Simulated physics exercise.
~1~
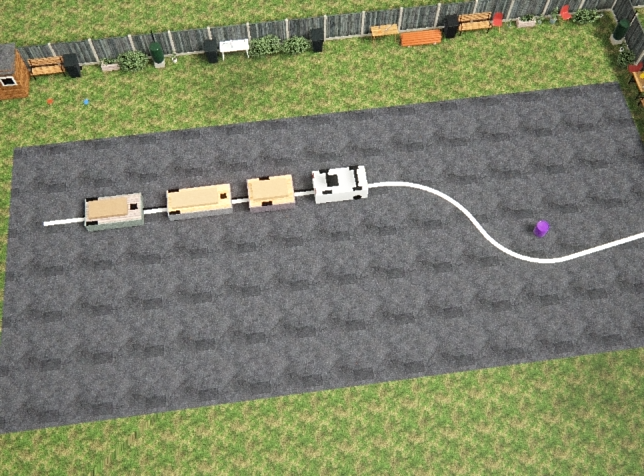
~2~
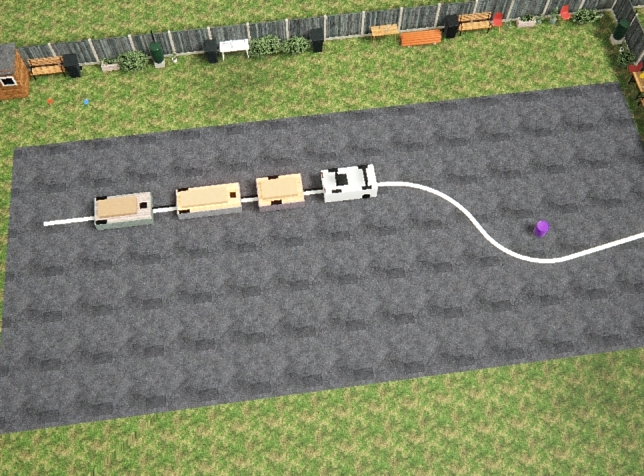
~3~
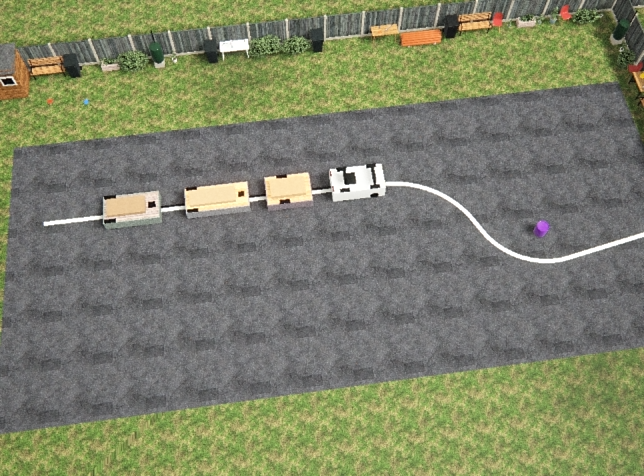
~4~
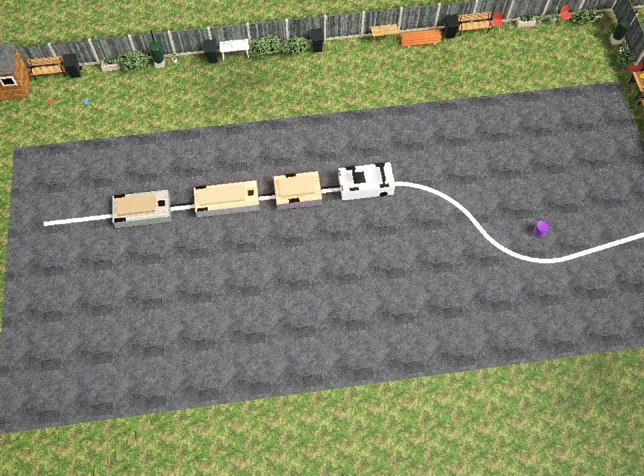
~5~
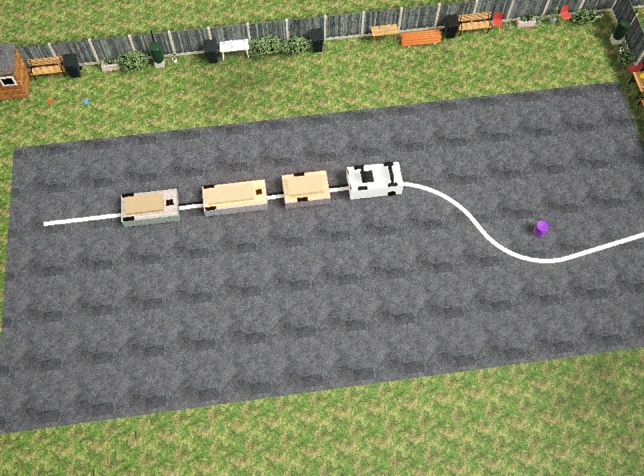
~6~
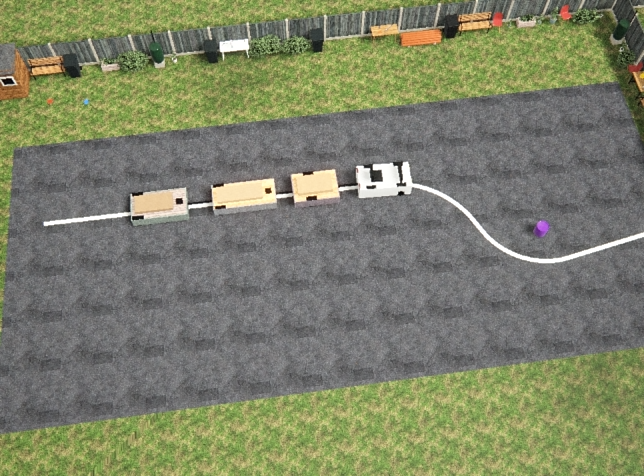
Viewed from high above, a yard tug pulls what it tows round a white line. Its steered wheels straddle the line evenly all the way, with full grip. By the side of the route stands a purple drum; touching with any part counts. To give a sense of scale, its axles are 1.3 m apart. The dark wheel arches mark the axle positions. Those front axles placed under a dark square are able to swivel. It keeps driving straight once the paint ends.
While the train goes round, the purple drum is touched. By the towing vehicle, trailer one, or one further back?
Contact is made first by the trailer right behind it.
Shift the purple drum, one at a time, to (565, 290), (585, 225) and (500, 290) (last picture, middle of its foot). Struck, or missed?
Try 1 untouched, try 2 touched, try 3 untouched.
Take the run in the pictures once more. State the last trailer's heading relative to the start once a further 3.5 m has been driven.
Compared with the start, the last trailer heads some 0° away.
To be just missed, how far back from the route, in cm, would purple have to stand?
For purple, it's 70.
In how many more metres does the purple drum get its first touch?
9.5 m.
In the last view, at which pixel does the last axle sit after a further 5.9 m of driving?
The axle sits near (266, 191).
After another 4.8 m, the last axle is at (243, 194) of the last picture, 5 cm off the line.
After another 9.8 m, the last axle is at (345, 187) of the last picture, 25 cm off the line; the first trailer has hit purple.
After another 14.4 m, the last axle is at (443, 210) of the last picture, 95 cm off the line.
After another 19.2 m, the last axle is at (554, 230) of the last picture, 110 cm off the line.
After another 24.0 m, the last axle is out of the picture, 25 cm off the line; 1 of 1 struck in all.
